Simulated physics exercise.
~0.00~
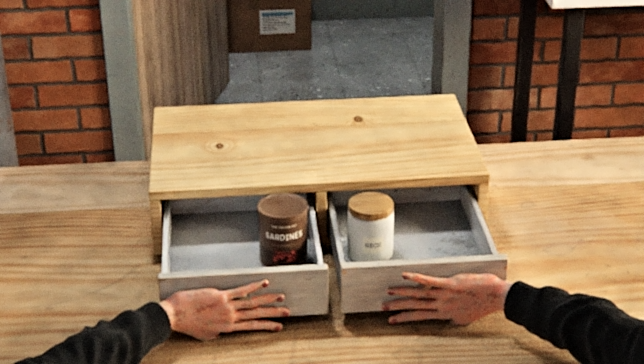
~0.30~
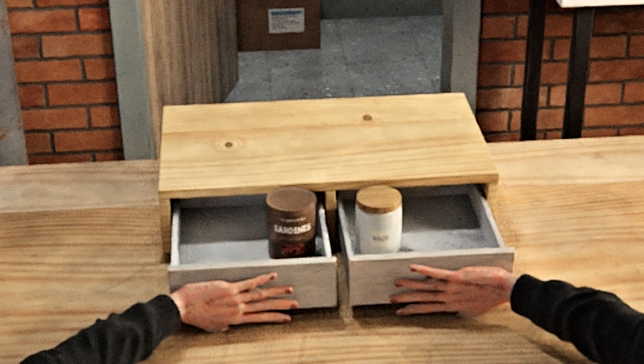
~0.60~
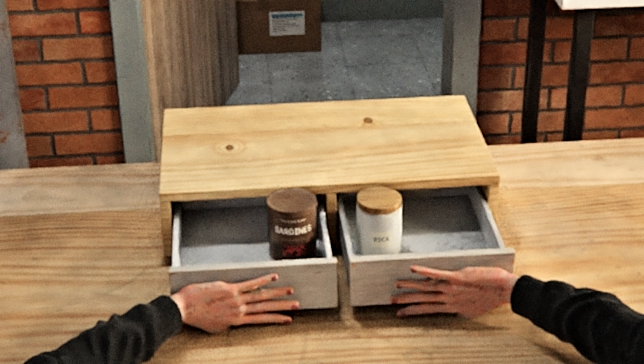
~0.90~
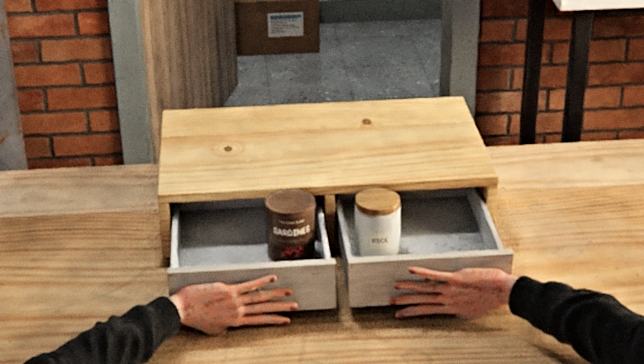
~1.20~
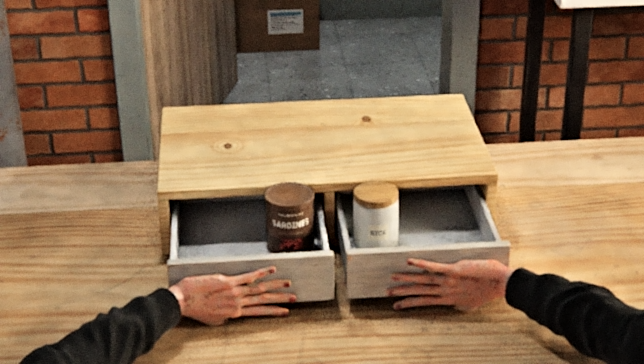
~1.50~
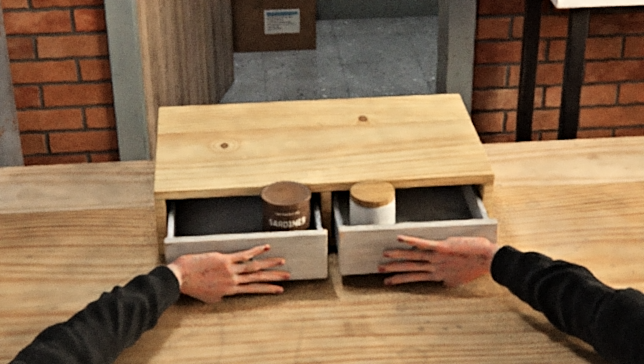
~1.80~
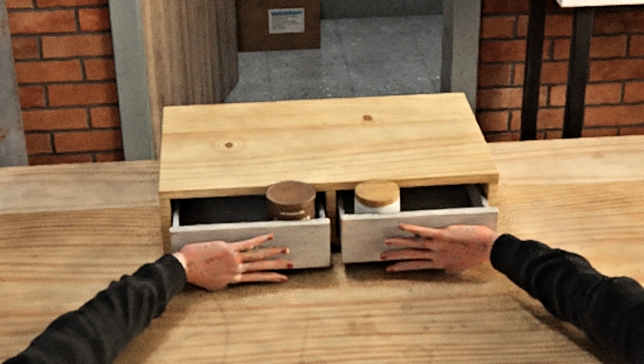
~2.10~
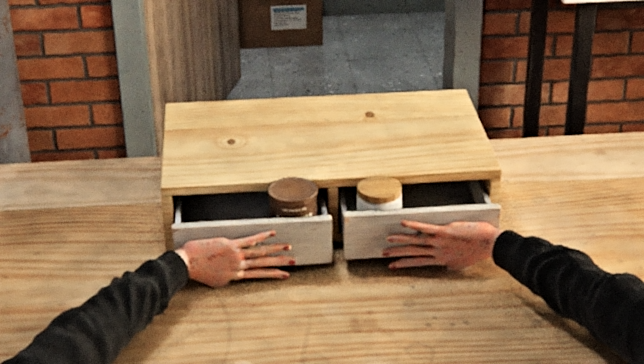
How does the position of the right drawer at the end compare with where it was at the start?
At the start the right drawer stands well out from the chest, and by the end it has been pushed partway in but remains ajar.
